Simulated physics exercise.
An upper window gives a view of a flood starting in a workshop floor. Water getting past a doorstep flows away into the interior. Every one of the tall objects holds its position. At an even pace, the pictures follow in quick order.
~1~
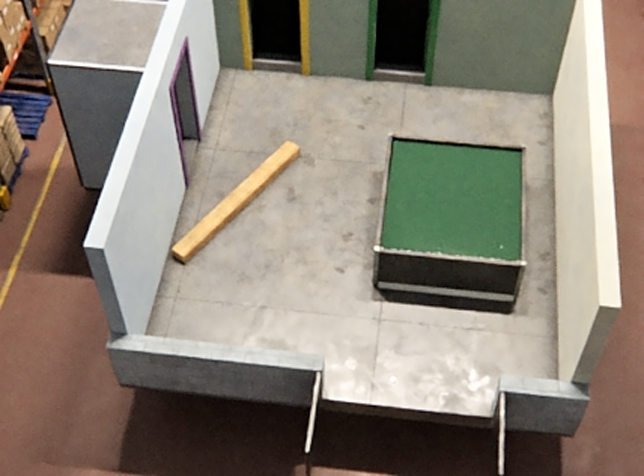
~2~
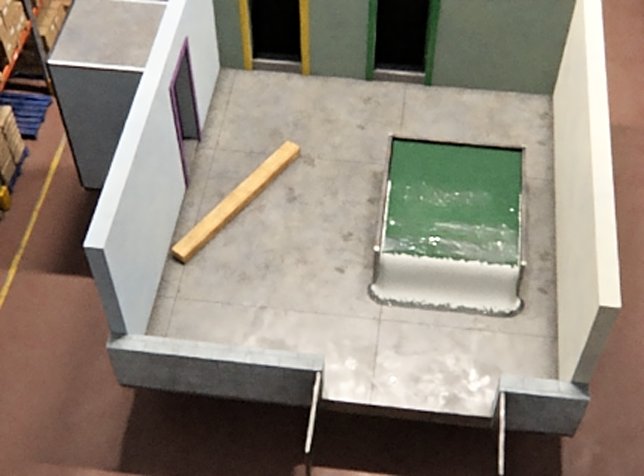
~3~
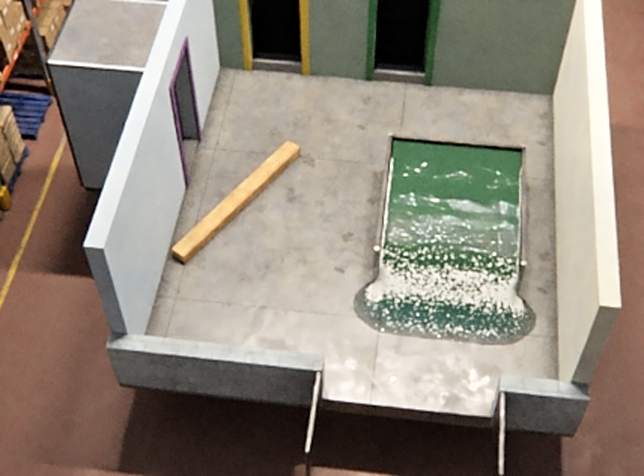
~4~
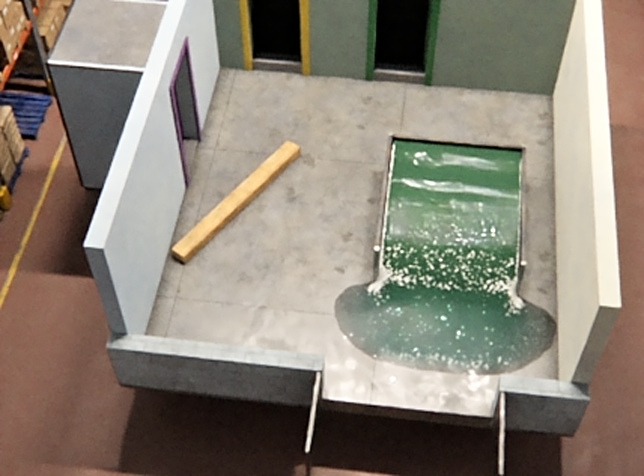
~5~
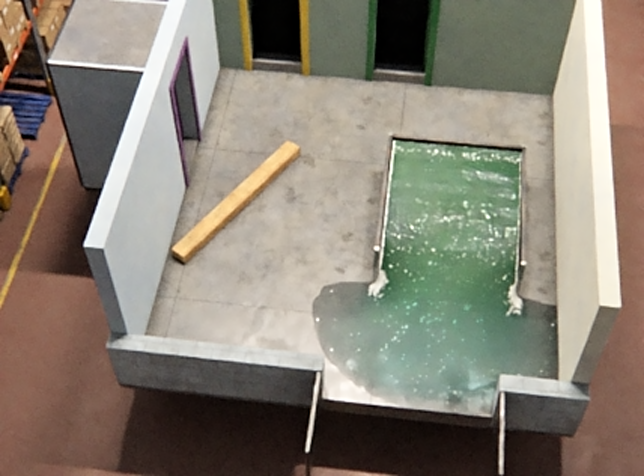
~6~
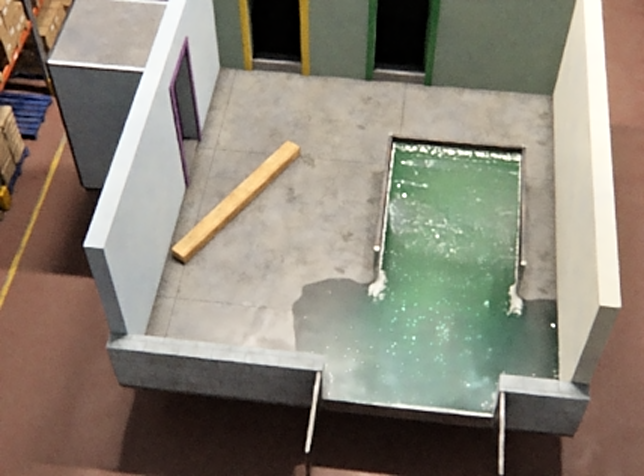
Green water pours from the open front of a square tank on the right of a grey workshop floor, seen from a high, steady viewpoint. Pale walls enclose the floor, with a wooden beam lying at left and dark doorways framed in yellow and green behind. The water foams out, then spreads evenly forward and sideways in a widening pool, reaching the front edge while the beam stays still.
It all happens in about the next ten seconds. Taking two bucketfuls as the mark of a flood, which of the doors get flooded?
The yellow door stays below the mark, the purple door stays below the mark, the green door stays below the mark.
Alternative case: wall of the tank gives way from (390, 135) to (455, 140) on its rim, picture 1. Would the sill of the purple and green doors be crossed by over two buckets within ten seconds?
Briefly, purple overshoots and green overshoots.
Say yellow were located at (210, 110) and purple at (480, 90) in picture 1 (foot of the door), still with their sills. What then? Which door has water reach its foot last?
It is the yellow door.
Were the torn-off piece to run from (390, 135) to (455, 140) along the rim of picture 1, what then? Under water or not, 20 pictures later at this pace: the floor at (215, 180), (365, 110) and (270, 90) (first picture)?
Sequence of results: Reached by the flood, reached by the flood, reached by the flood.
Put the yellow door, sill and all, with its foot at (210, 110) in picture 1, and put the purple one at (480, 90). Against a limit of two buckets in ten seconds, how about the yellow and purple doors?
Well, the yellow one comes up short, but the purple one comes up short.
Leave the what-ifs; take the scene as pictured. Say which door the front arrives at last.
My answer is the yellow one.
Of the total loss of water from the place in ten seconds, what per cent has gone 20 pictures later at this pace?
Approximately 70 in a hundred, I think.
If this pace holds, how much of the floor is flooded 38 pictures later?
That's roughly 55 per cent.
A moment on, water covers 25 % of the floor; the yellow door not reached, the purple door not reached, the green door not reached.
Next, water covers 25 % of the floor; the yellow door not reached, the purple door not reached, the green door not reached.
Then, water covers 35 % of the floor; the yellow door not reached, the purple door not reached, the green door not reached.
Later, water covers 55 % of the floor; the yellow door not reached, the purple door wet at the sill, nothing in, the green door wet at the sill, nothing in.
In the end, water covers 85 % of the floor; the yellow door wet at the sill, nothing in, the purple door wet at the sill, nothing in, the green door wet at the sill, nothing in.
